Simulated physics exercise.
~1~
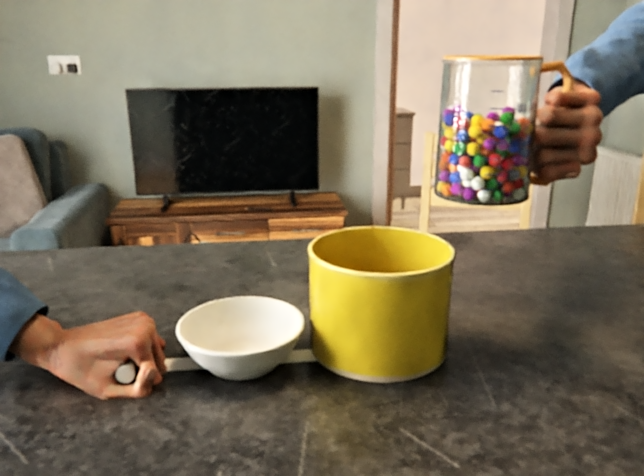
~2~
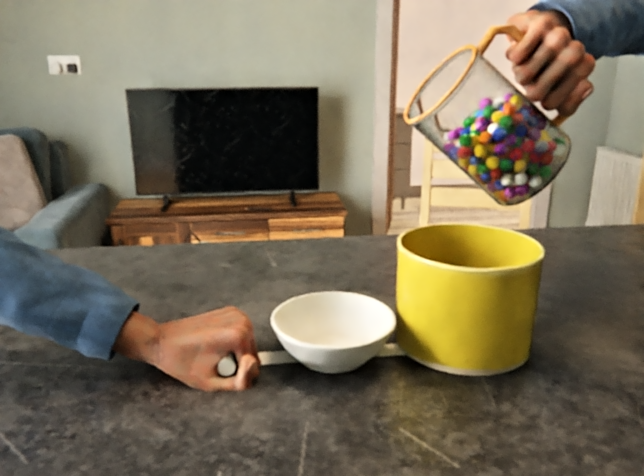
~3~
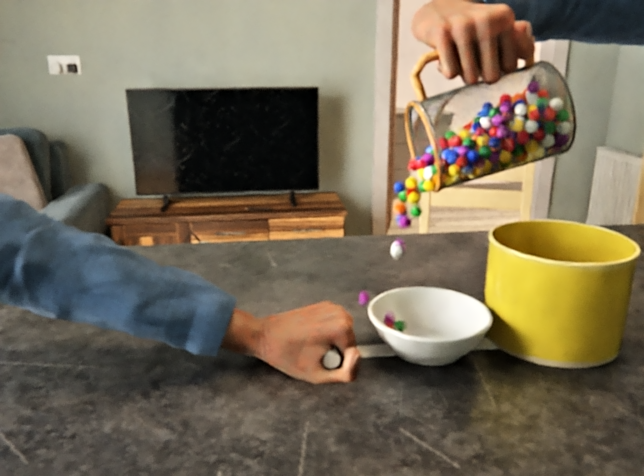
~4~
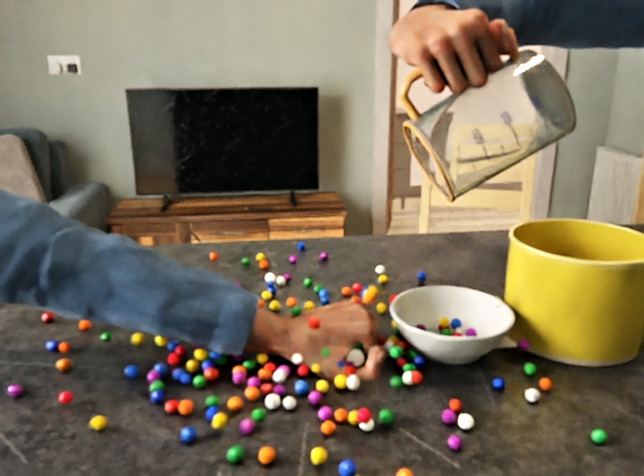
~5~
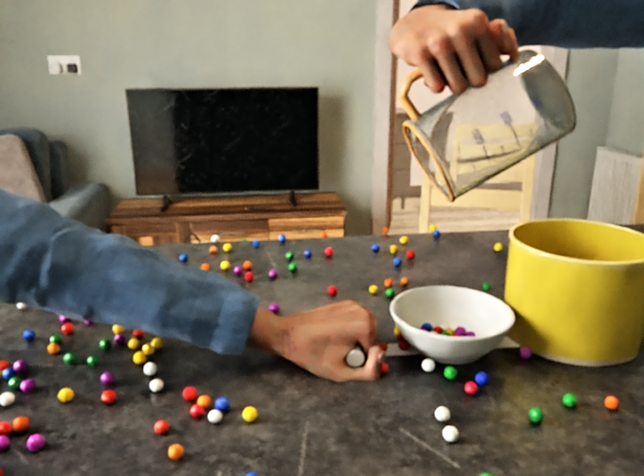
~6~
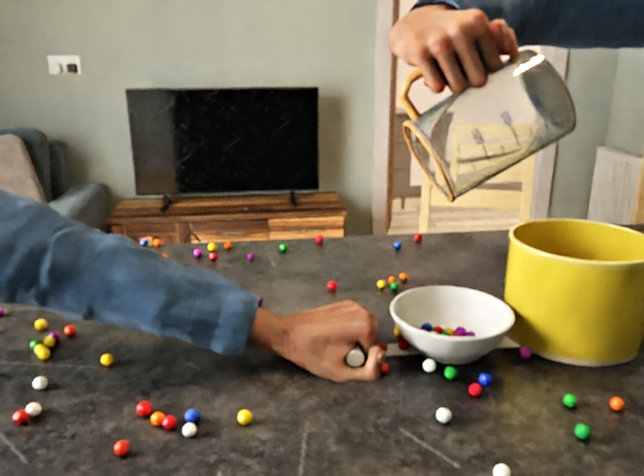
In the video, one hand slides a joined white bowl and yellow pot rightward across a dark table while another tips a clear jug of colorful balls. A few land in the bowl, but most spill and scatter across the table, many rolling away, leaving the jug empty.
